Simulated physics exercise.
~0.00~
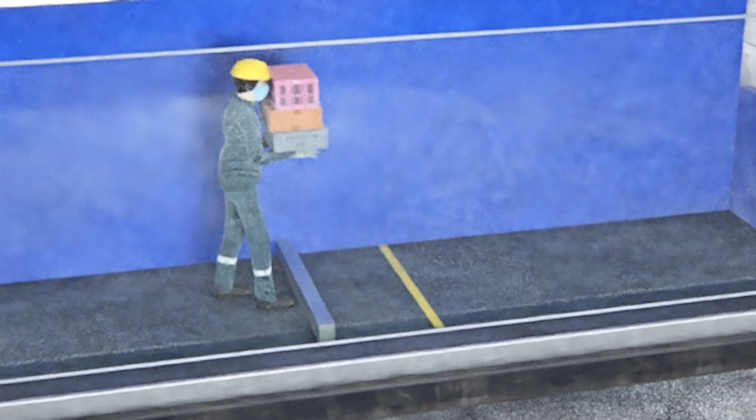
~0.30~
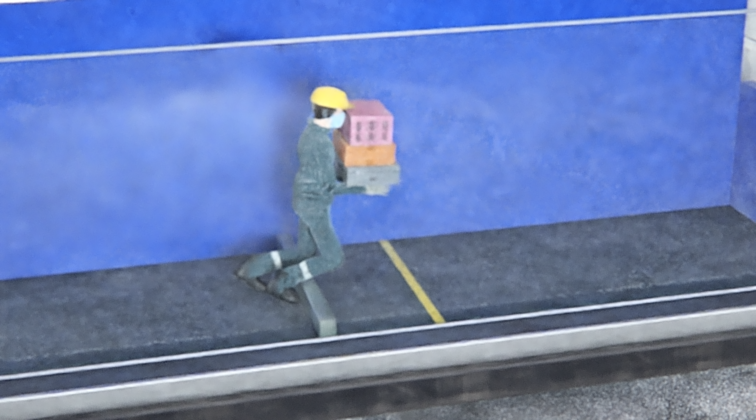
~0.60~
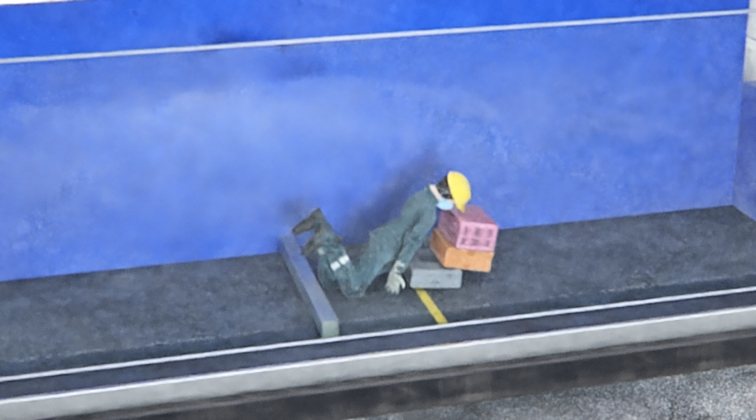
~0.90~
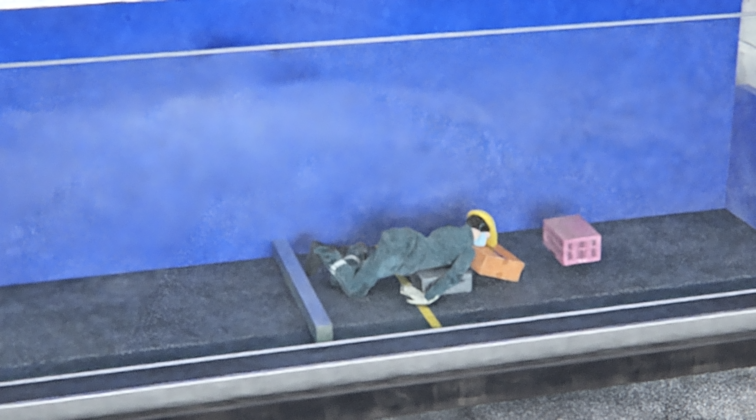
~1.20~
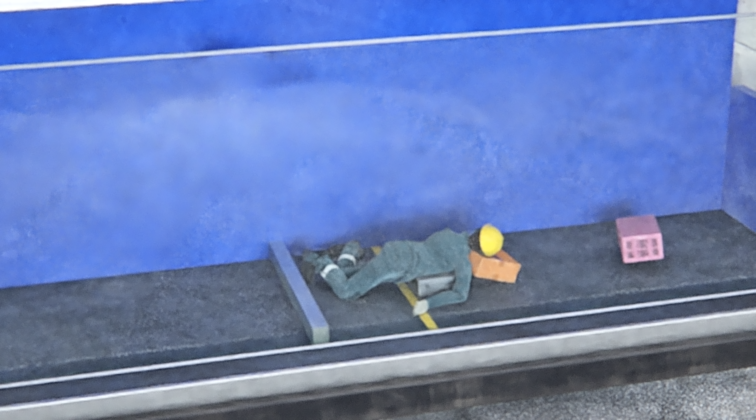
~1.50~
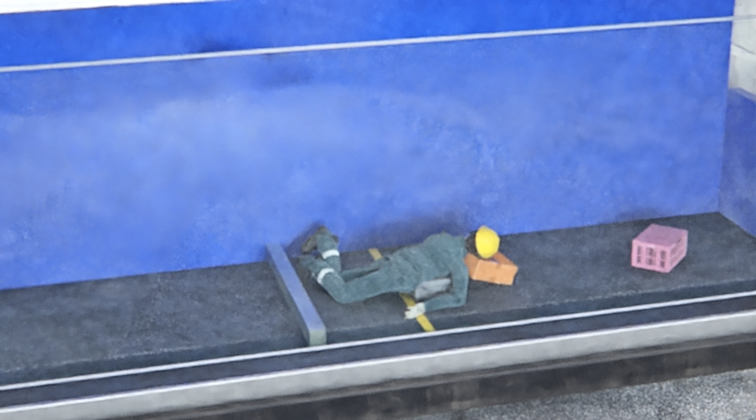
On a dark walkway beside a blue wall, a porter in a yellow helmet carrying three boxes pitched forward over a low rail and ended up sprawled across the yellow line, boxes beyond it, the pink crate having tumbled farthest right.
